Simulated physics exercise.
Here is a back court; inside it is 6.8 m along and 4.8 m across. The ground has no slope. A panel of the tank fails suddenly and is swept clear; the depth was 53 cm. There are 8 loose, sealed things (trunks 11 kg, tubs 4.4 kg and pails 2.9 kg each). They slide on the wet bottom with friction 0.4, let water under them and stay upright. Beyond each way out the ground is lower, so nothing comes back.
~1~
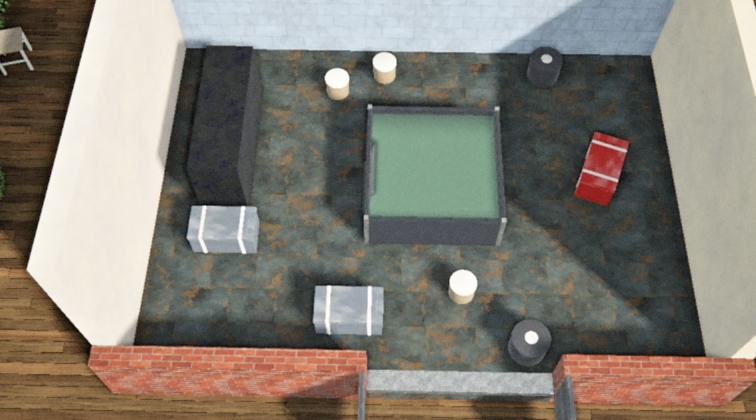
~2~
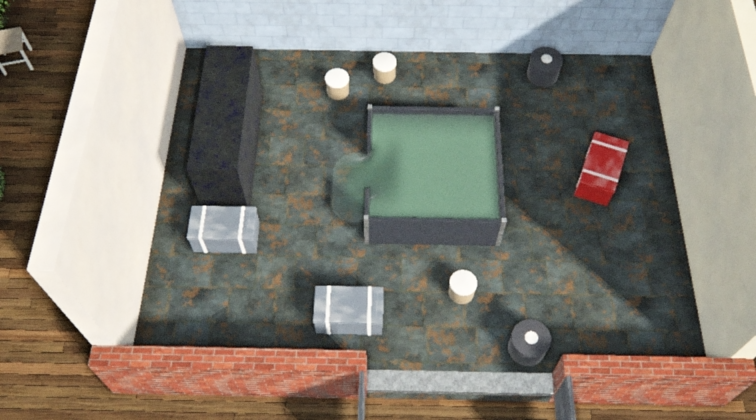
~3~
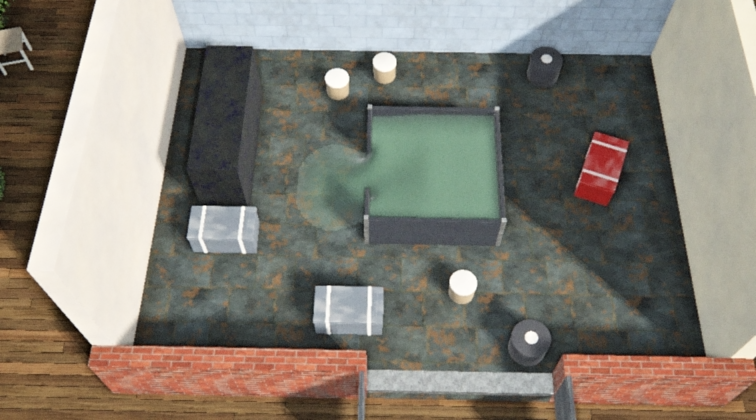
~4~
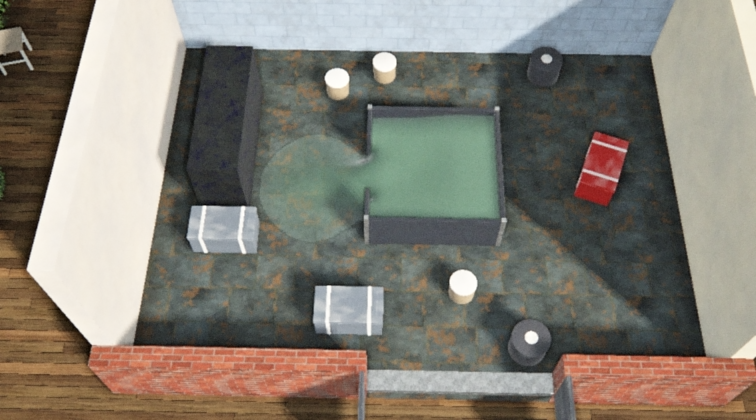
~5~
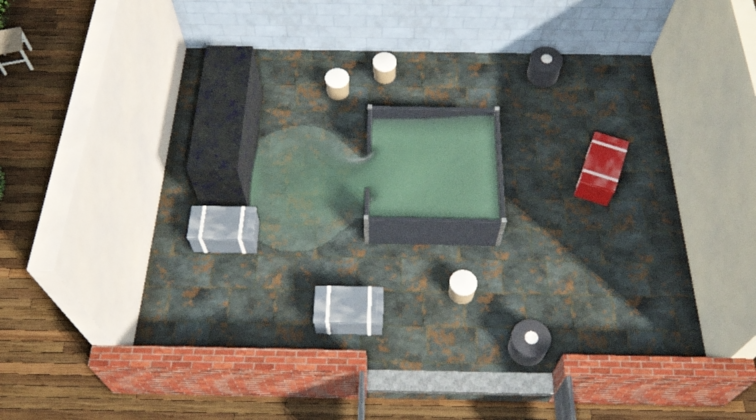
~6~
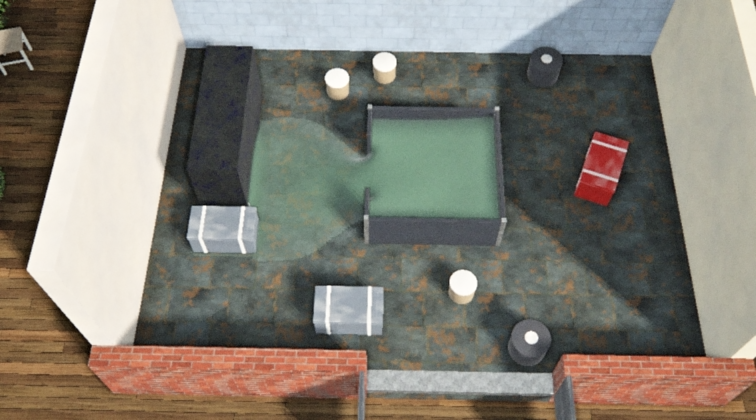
In a walled back court, green water escaped through the left side of a square tank and spread in a rounded sheet to the long dark block, while the trunks, tubs and pails stayed put.
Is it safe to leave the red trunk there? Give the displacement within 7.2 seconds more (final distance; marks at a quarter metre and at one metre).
Red trunk holds its place.
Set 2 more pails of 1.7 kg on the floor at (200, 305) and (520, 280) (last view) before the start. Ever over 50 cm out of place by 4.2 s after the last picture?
In that order: More, less.
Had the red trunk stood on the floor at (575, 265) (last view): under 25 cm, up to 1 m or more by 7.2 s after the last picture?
It holds its place.
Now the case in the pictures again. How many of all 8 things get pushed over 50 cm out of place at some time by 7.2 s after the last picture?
I count 6.
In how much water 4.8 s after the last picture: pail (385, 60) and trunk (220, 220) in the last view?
About 3 and 12 cm.
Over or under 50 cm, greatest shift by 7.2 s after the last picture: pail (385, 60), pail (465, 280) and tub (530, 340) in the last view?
In that order: Over, under, over.
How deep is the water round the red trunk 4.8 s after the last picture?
About 1 cm.
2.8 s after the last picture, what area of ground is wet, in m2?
Roughly 16 m2.
Then, 0.9 s after the last picture the red trunk is near (605, 161), 0.0 m from its start, aground; 0 of 8 are out; 0 afloat.
Then, 2.8 s after the last picture the red trunk is near (605, 161), 0.0 m from its start, aground; 0 of 8 are out; 1 afloat.
Then, 4.8 s after the last picture the red trunk is near (605, 161), 0.0 m from its start, aground; 0 of 8 are out; 1 afloat.
Then, 7.2 s after the last picture the red trunk is near (605, 161), 0.0 m from its start, aground; 0 of 8 are out; 3 afloat.
